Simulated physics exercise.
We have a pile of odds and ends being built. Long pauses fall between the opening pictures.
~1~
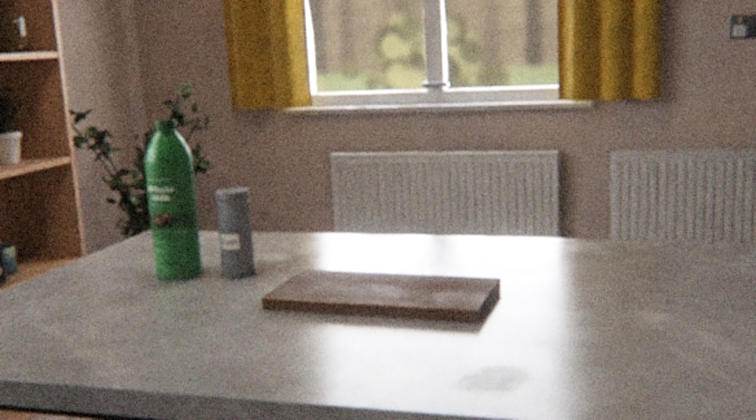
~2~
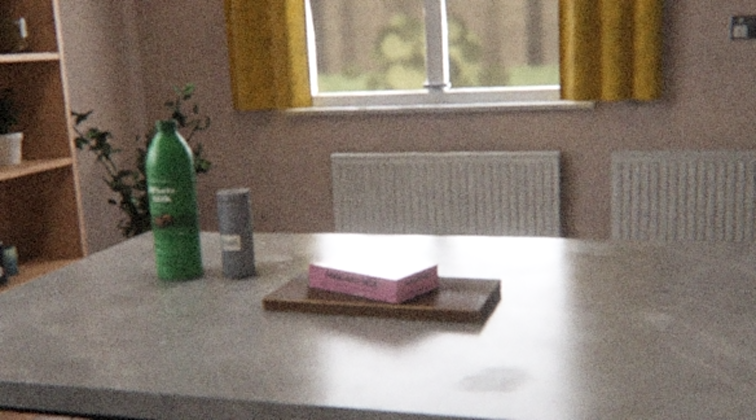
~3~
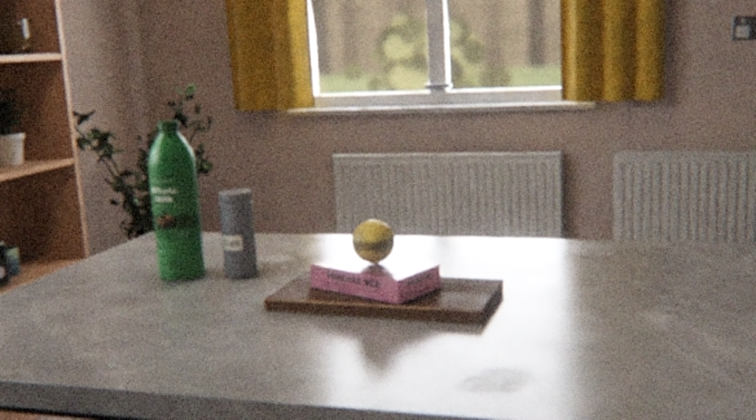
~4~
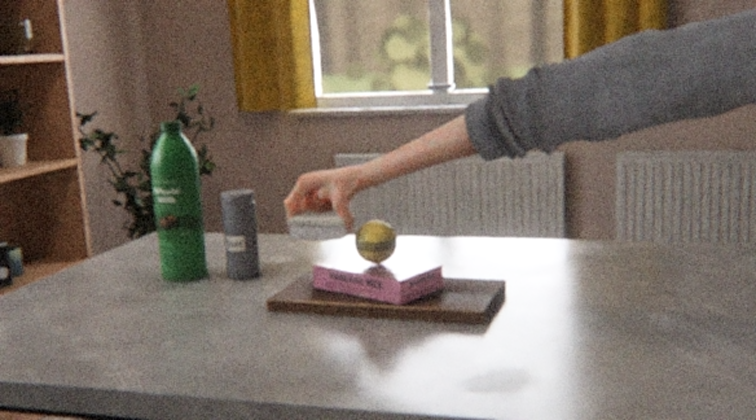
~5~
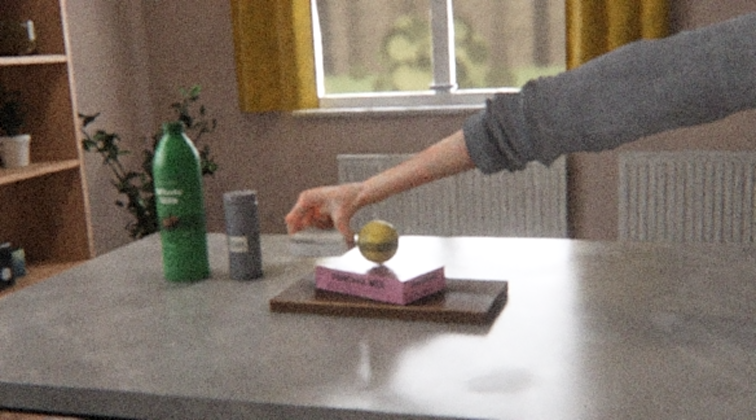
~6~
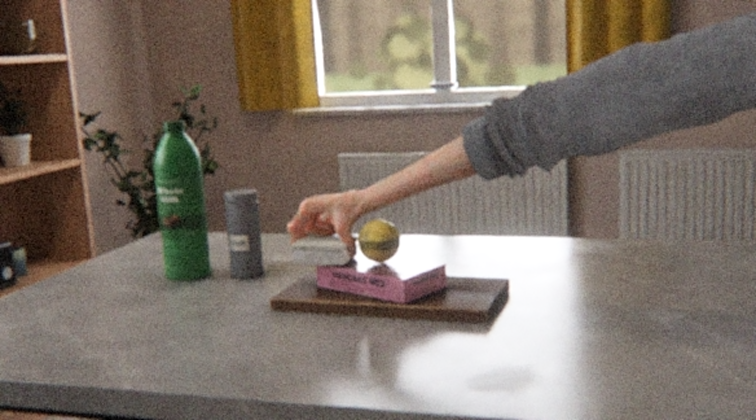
An arm in a grey sleeve reaches in from the right over a grey table, seen from slightly above in a room with a window, yellow curtains and radiators. A green bottle and grey jar stand left of a brown board, where a pink packet and then a yellow ball appear. The hand lowers a white sponge onto the packet's left side, beside the ball, as the view shifts very slightly.
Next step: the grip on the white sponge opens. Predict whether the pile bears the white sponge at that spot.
It bears it.
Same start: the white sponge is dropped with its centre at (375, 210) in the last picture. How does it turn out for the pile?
The pile tumbles.
Then, 0.30 s later than the last frame, all is still.
Then, 0.70 s later than the last frame, white sponge resting near (324, 251).
When it is over, all 6 as before. End places, in pixels of the last picture, white sponge near (324, 251). The pile holds.
